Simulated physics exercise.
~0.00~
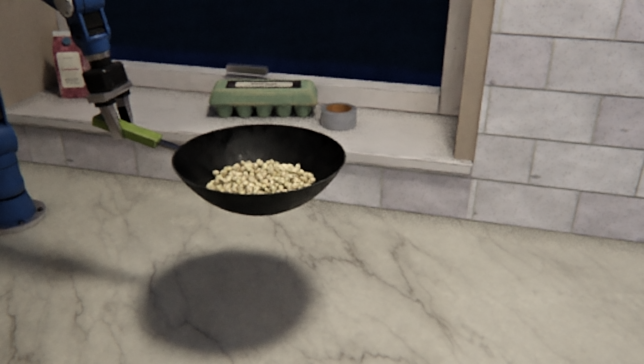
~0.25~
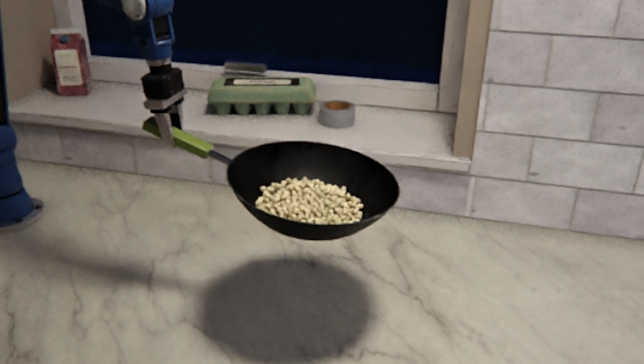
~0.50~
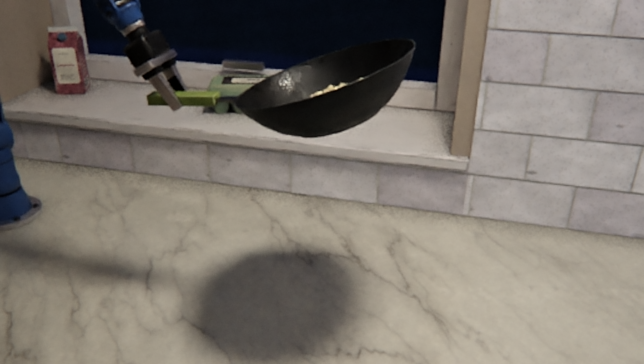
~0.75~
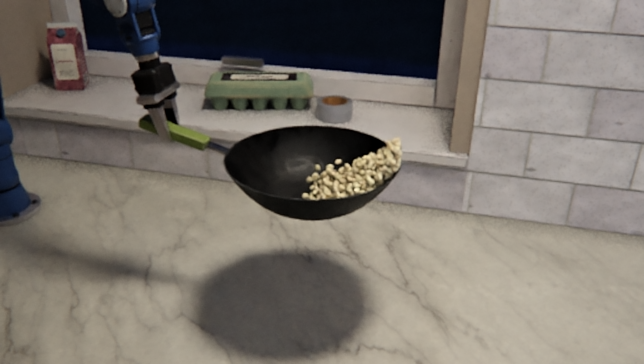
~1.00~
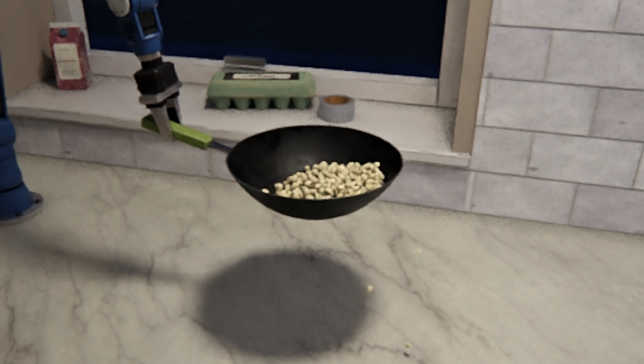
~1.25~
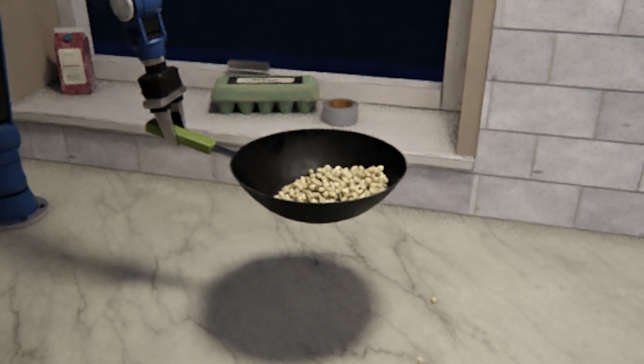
The footage shows a blue robotic arm holding a black wok of pale beans above a marble counter, moving it right, then raising and tilting it before lowering it level; the beans shift, a few stray onto the counter, and nearly all remain in the wok.
